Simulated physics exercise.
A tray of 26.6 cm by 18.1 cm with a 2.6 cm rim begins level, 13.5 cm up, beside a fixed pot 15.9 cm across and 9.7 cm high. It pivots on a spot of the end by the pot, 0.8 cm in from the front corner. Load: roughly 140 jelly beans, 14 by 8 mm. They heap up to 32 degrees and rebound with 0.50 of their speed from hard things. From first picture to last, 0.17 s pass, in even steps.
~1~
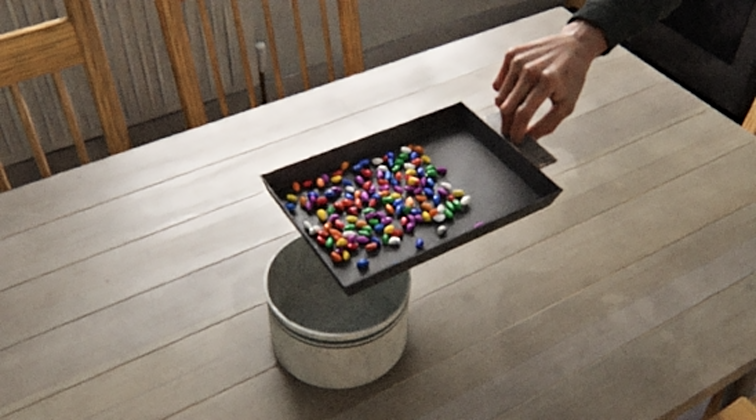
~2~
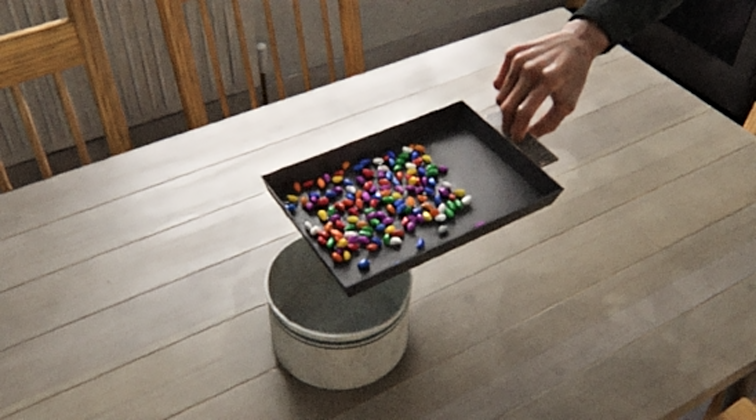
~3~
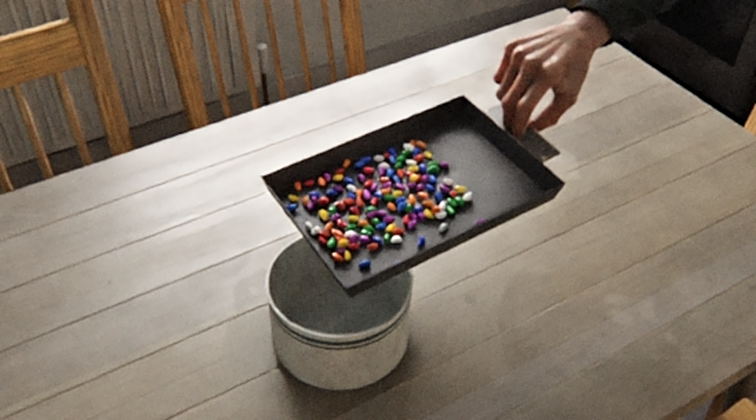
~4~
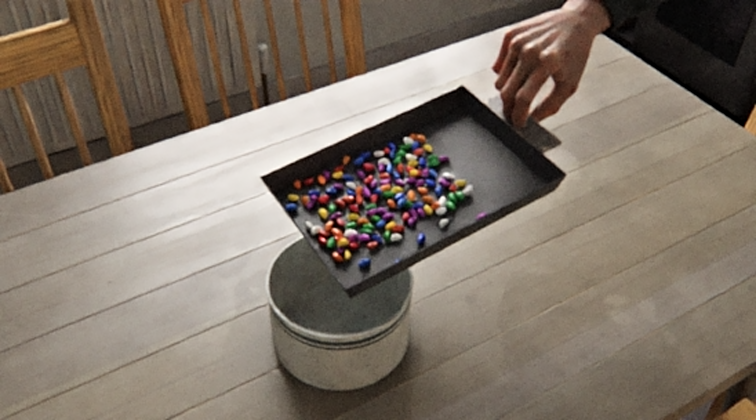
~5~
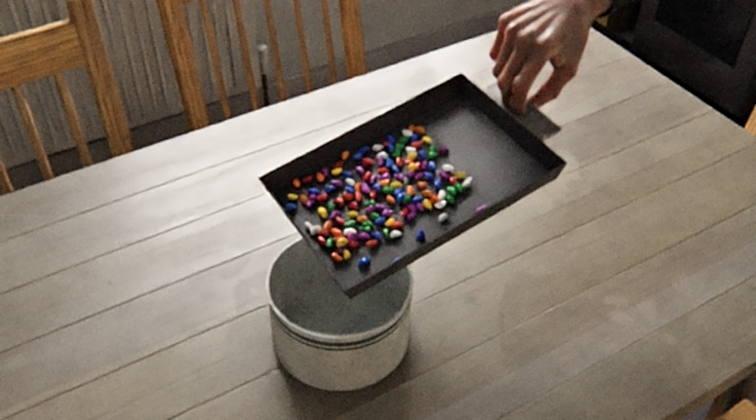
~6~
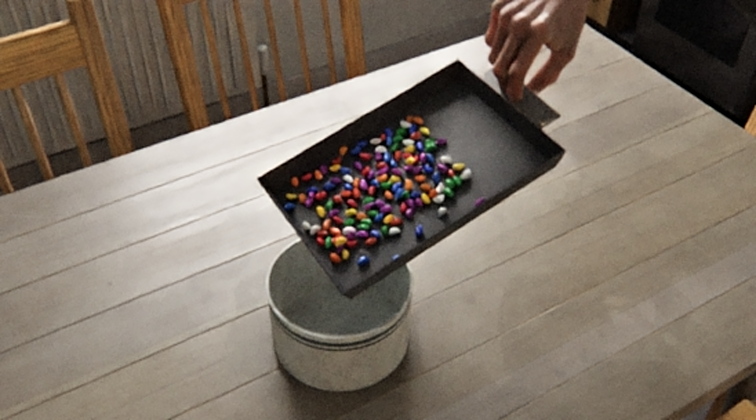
Hand gradually raising the right side of a dark tray of colourful jelly beans above a round pot on a wooden table.
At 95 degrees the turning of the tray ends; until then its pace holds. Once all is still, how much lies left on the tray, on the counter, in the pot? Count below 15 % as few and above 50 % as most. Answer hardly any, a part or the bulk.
Left on the tray: Hardly any; on the counter: The bulk; in the pot: A part.
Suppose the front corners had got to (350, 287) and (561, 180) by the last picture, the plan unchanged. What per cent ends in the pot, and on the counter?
Pot 0, counter 100.
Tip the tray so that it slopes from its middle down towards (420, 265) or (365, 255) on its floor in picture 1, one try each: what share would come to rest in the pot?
Some 0 and 0 per cent.
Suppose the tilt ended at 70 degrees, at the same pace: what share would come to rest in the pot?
It would be near 15 per cent.
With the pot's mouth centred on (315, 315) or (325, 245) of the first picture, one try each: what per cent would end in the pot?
About 65 and 0 per cent.
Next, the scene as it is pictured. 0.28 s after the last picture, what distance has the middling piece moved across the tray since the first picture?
About 5 cm.
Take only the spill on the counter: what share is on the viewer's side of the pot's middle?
About 50 per cent.
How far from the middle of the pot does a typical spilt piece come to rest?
Roughly 18 cm.
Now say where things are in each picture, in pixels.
The first frame shows tray tilt 0 degrees, front corners at (348, 279) and (554, 188); middle of the pieces at (387, 201); pot at (338, 278).
The second frame shows tray tilt 1 degrees, front corners at (349, 280) and (555, 187); middle of the pieces at (377, 197).
The third frame shows tray tilt 3 degrees, front corners at (349, 280) and (556, 182); middle of the pieces at (389, 199).
The fourth frame shows tray tilt 6 degrees, front corners at (348, 282) and (557, 173), lowest corner left front; middle of the pieces at (388, 195).
The fifth frame shows tray tilt 10 degrees, front corners at (347, 283) and (557, 162), lowest corner left front; middle of the pieces at (376, 188).
The sixth frame shows tray tilt 15 degrees, front corners at (345, 285) and (556, 150), lowest corner left front; middle of the pieces at (375, 183); pot at (340, 280).
Then, 0.28 s after the last picture, tilt 54 degrees; the tray holds 100 %, the pot 0 %.
Then, 0.47 s after the last picture, tilt 81 degrees; the tray holds 80 %, the pot 0 %.
Then, 0.78 s after the last picture, tilt 95 degrees; the tray holds 5 %, the pot 25 %.
In the end, tray 0 %, counter 70 %, pot 30 %.
